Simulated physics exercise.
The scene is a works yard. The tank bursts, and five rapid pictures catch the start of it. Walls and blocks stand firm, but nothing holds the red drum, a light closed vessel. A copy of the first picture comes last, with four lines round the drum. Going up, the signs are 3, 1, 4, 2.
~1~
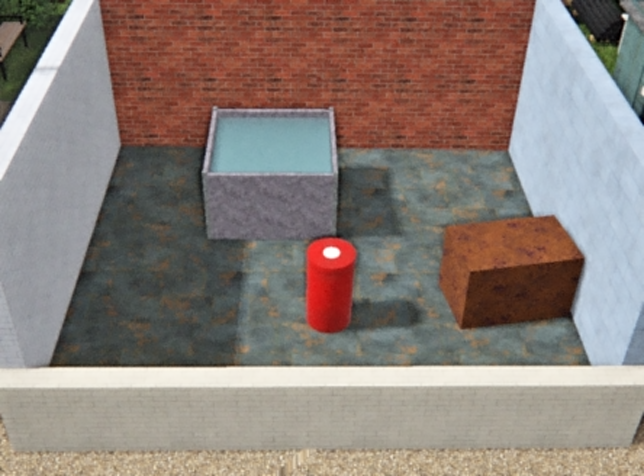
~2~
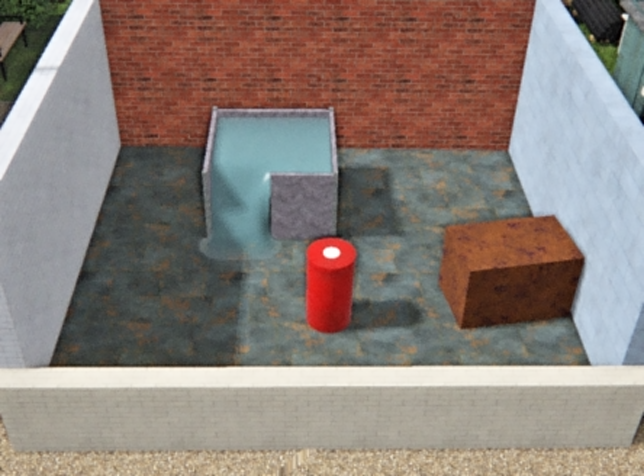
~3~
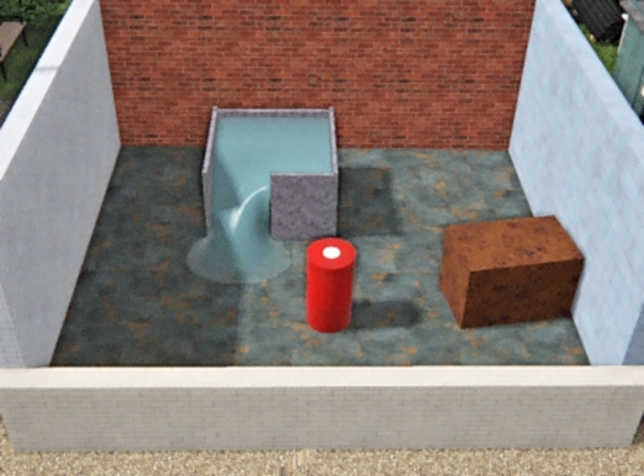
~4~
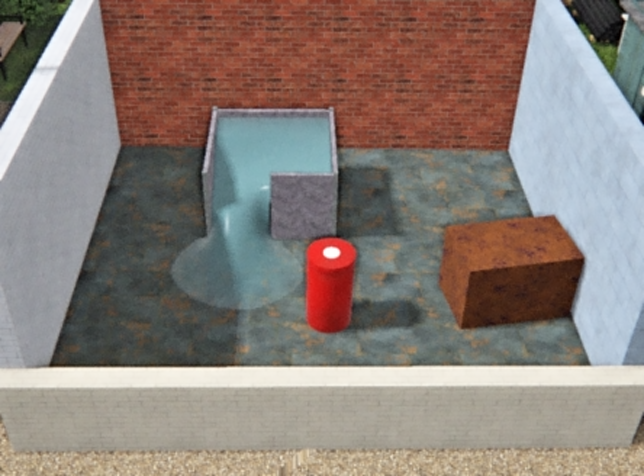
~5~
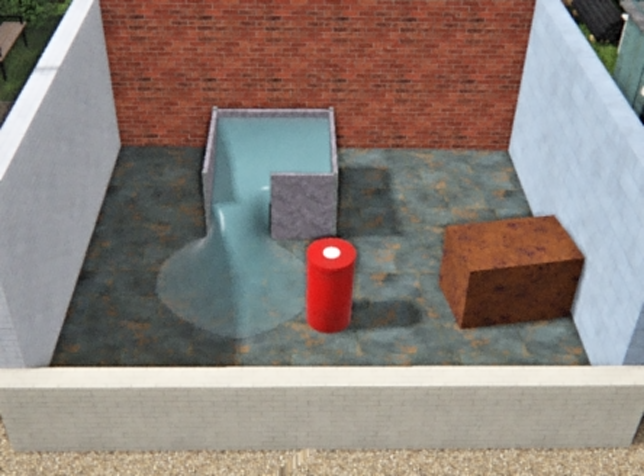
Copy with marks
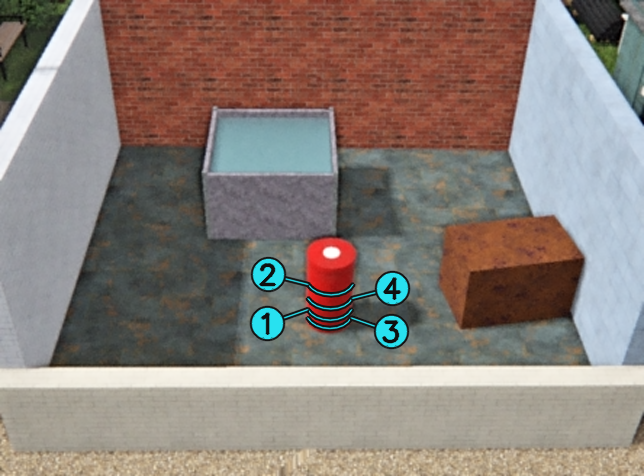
A stone tank opens at the front and water pours out, spreading across the ground.
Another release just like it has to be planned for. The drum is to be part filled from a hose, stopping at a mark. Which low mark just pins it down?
1.
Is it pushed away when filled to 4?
No, that is safe.
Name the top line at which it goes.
That is line 3.
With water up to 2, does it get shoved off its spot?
No, not at all.
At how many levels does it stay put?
Three.
On the marked copy, 1 at (330, 320); 2 at (331, 294); 3 at (329, 328); 4 at (330, 308); from the bottom up 3, 1, 4, 2.
If 1 is chosen, it does not move.
If 2 is chosen, it does not move.
If 3 is chosen, it is pushed about twice its own width away.
If 4 is chosen, it does not move.
